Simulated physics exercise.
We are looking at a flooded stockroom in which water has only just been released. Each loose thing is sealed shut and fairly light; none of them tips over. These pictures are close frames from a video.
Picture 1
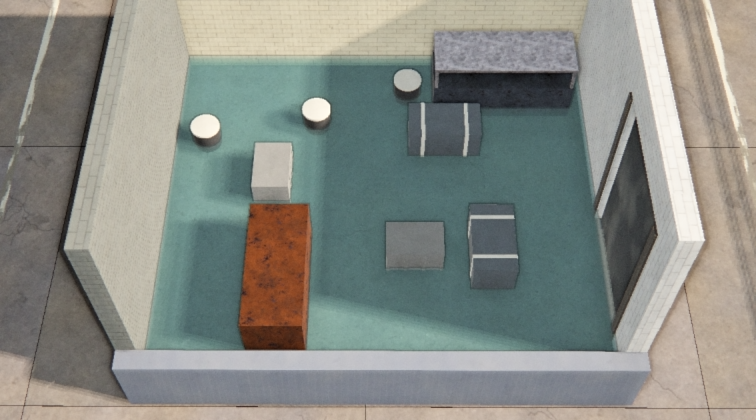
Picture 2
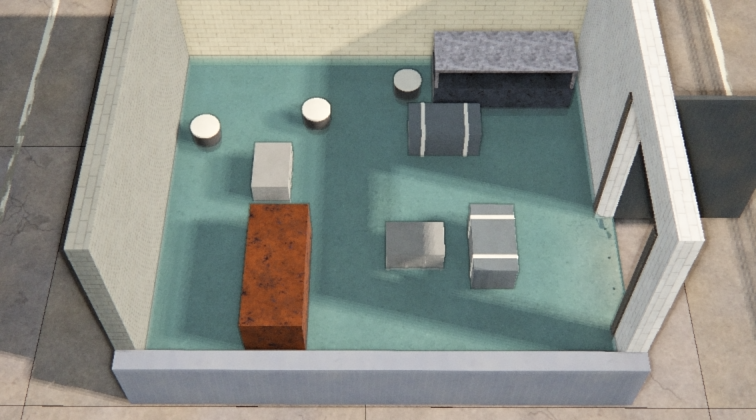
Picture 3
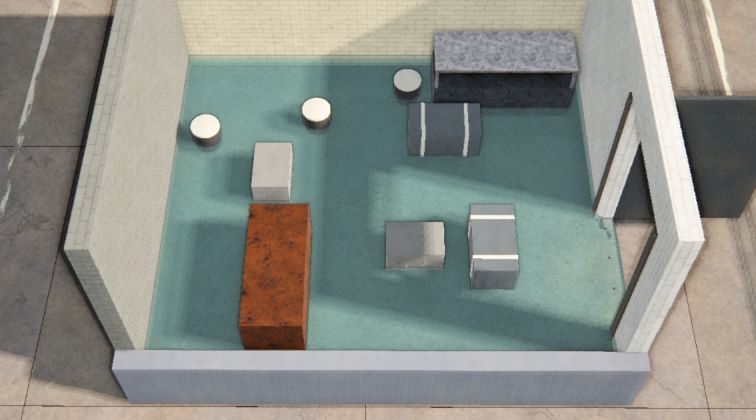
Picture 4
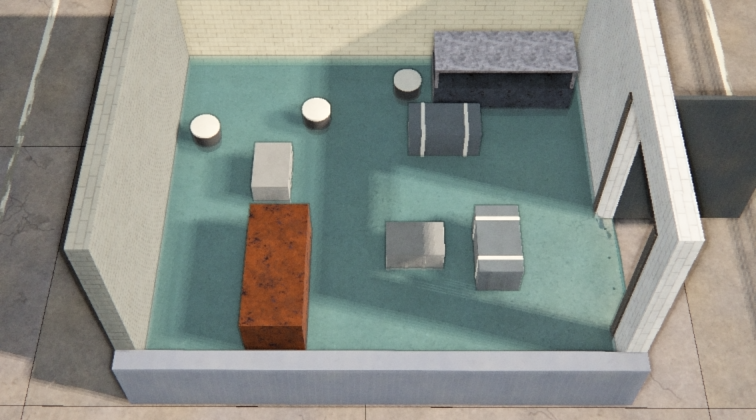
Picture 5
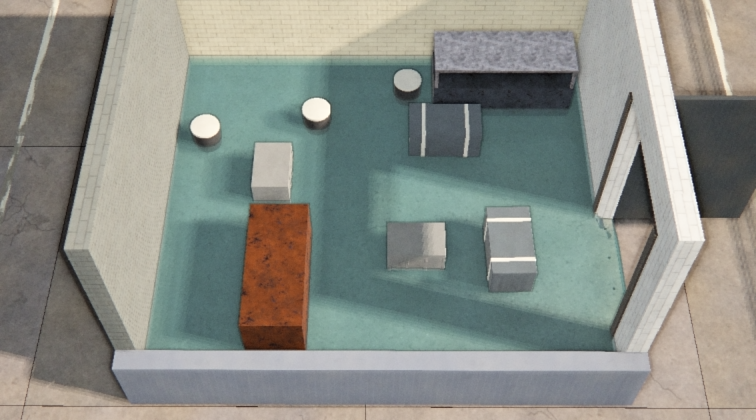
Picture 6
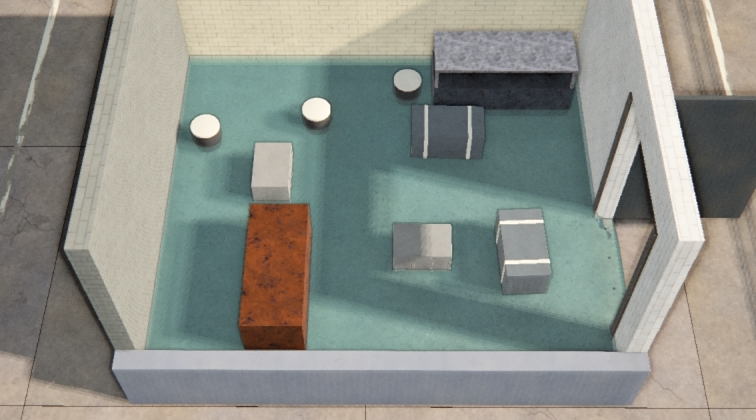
In this clip, a door in the right wall of a flooded stockroom swings open, letting in light, and a grey trunk with pale bands drifts a short way right before the grey crate beside it shifts slightly right.
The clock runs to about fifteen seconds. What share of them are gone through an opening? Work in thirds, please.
Lands mid-band.
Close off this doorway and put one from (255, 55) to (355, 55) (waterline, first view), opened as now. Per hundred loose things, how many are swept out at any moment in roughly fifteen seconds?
It works out to some 70 in a hundred.
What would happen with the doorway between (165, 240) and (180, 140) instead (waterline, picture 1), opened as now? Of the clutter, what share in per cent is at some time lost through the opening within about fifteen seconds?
Something like 60 percent.
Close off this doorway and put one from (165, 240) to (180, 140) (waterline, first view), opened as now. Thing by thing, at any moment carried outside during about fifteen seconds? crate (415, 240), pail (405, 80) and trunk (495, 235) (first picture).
Per item as listed - swept away, not lost, not lost.
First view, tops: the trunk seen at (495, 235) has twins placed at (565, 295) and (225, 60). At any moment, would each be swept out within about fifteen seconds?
Taking them in the order asked, the first is removed while the second is not removed.
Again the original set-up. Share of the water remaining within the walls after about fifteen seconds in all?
54 %.
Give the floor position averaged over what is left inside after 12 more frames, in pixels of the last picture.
Estimate: Close to (422, 190) px.
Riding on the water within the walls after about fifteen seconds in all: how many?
That comes out at 1.
A moment on, 0 of 7 are out; 7 afloat.
Next, 1 of 7 are out; 6 afloat.
Later, 3 of 7 are out; 2 afloat.
In the end, 3 of 7 are out; 1 afloat.
